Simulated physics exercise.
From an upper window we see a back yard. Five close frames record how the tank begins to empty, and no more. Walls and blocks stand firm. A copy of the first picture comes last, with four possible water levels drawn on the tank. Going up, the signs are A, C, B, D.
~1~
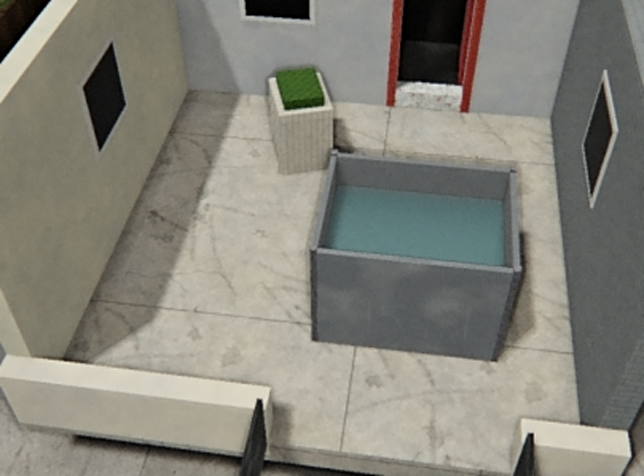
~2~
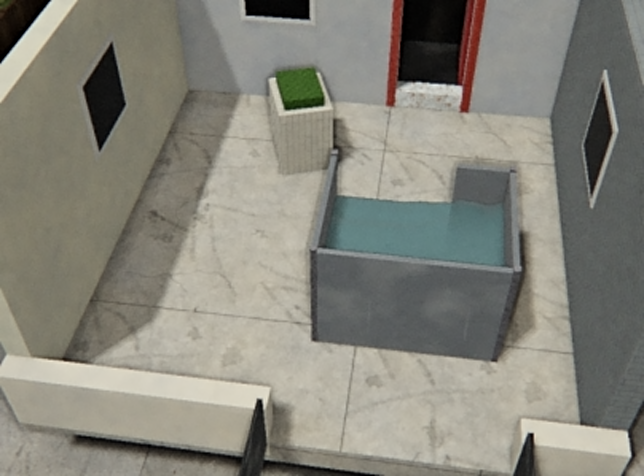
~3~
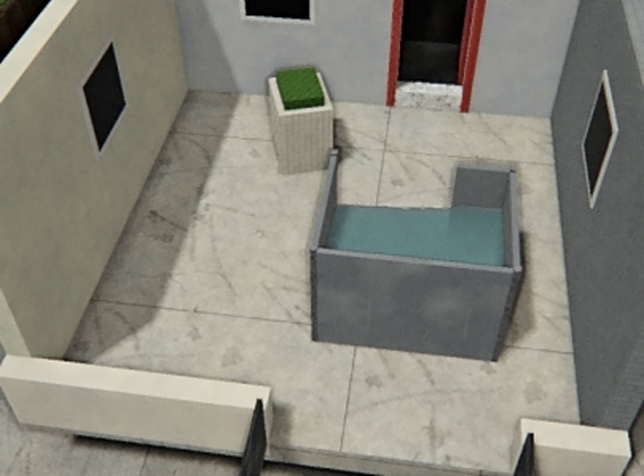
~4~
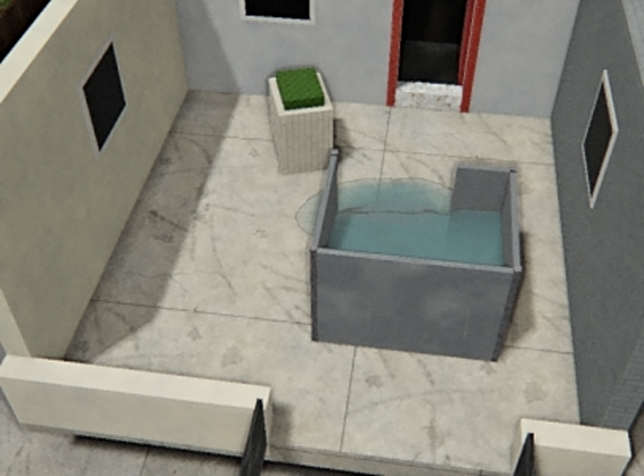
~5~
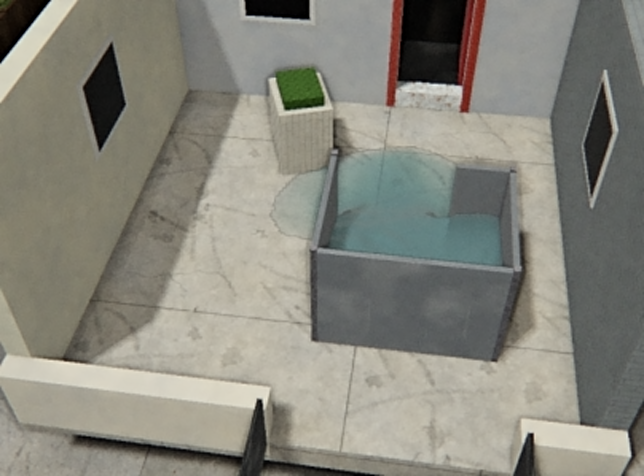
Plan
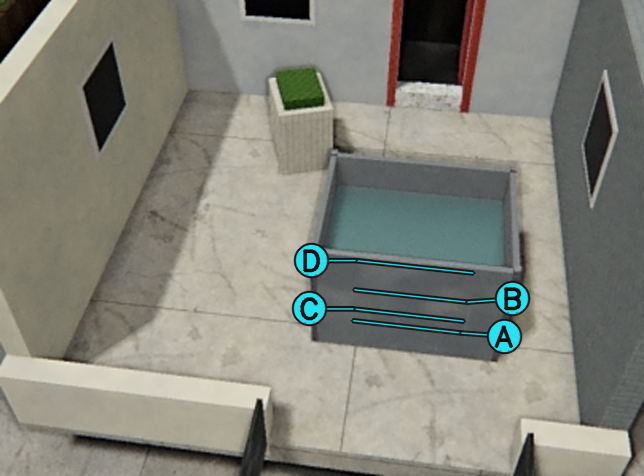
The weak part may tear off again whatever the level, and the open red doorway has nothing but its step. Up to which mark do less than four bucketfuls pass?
Use line C.
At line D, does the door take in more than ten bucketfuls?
Yes, it does.
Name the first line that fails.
Here it is line B.
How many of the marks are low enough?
Two of the four.
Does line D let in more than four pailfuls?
Yes, it does.
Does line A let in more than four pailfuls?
No.
On the marked copy, A at (406, 326); B at (410, 295); C at (408, 315); D at (413, 266); from the bottom up A, C, B, D.
Choosing A, nothing gets over.
Choosing B, about 8 bucketfuls get in.
Choosing C, a splash gets over, under a bucket.
Choosing D, dozens of bucketfuls pour in.
